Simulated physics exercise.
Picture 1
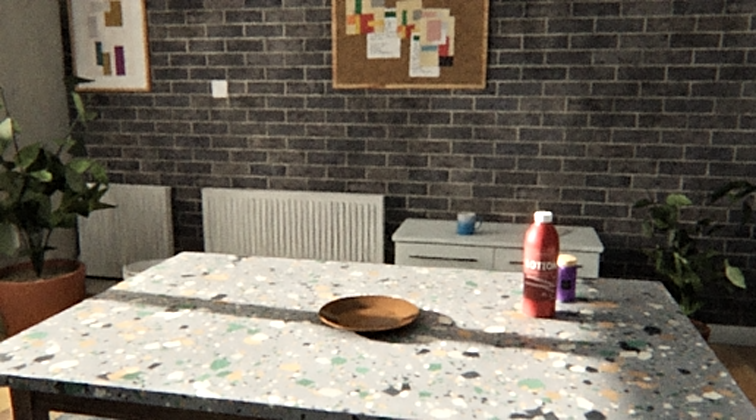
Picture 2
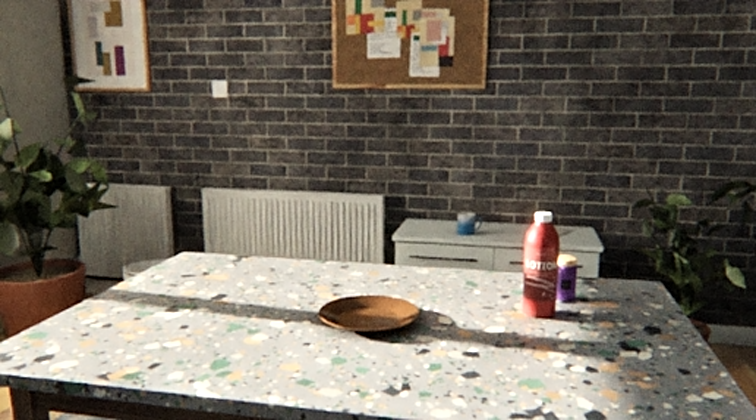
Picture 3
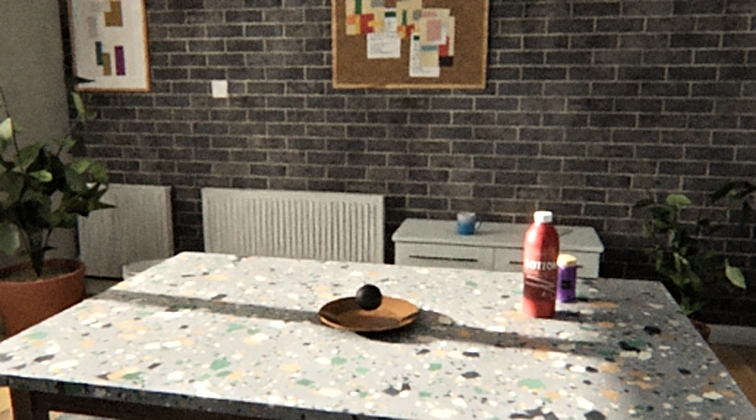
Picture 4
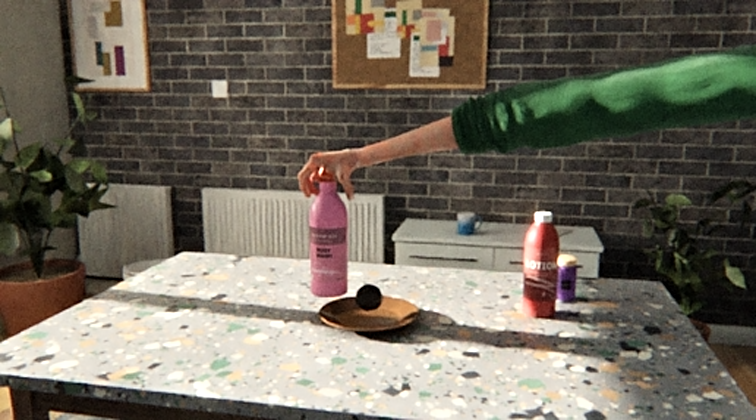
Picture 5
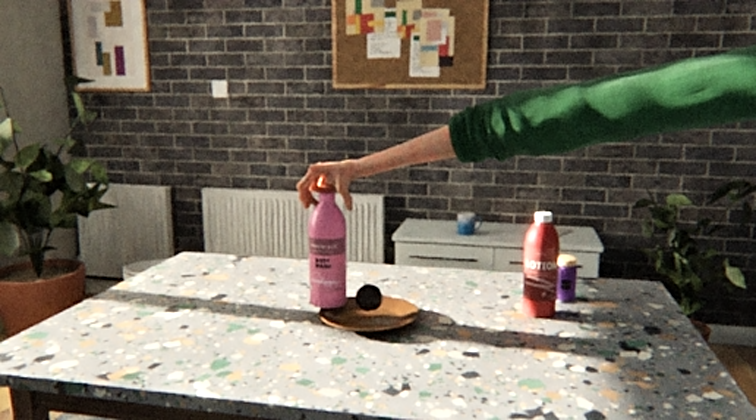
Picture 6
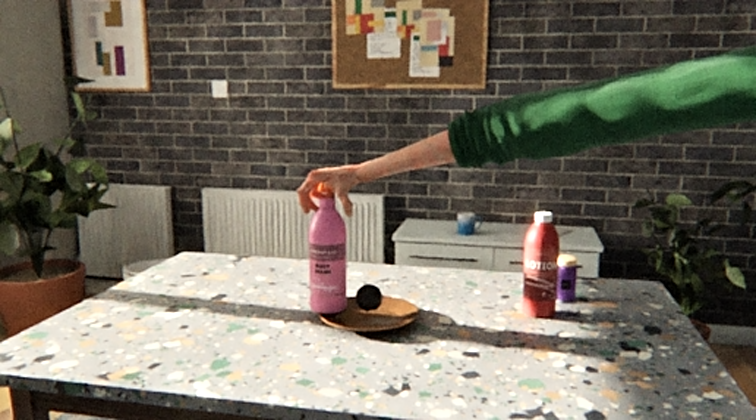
On a speckled table before a dark brick wall, a black ball appeared on a brown plate, then a green-sleeved arm lowered a pink bottle beside it and kept its hand on the top.
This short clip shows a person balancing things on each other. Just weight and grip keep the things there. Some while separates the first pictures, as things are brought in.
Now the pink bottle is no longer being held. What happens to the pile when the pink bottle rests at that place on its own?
The pile stays upright.
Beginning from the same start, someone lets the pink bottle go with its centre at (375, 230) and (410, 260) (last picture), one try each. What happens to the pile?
Result of try one: The pile tips over; result of try two: The pile remains stable.
Then, 0.20 s on from there, no change.
Then, 0.50 s on from there, pink bottle resting near (328, 254).
In the end, all 5 unmoved. At the end, from the last picture's camera, pink bottle near (328, 254). The pile holds.
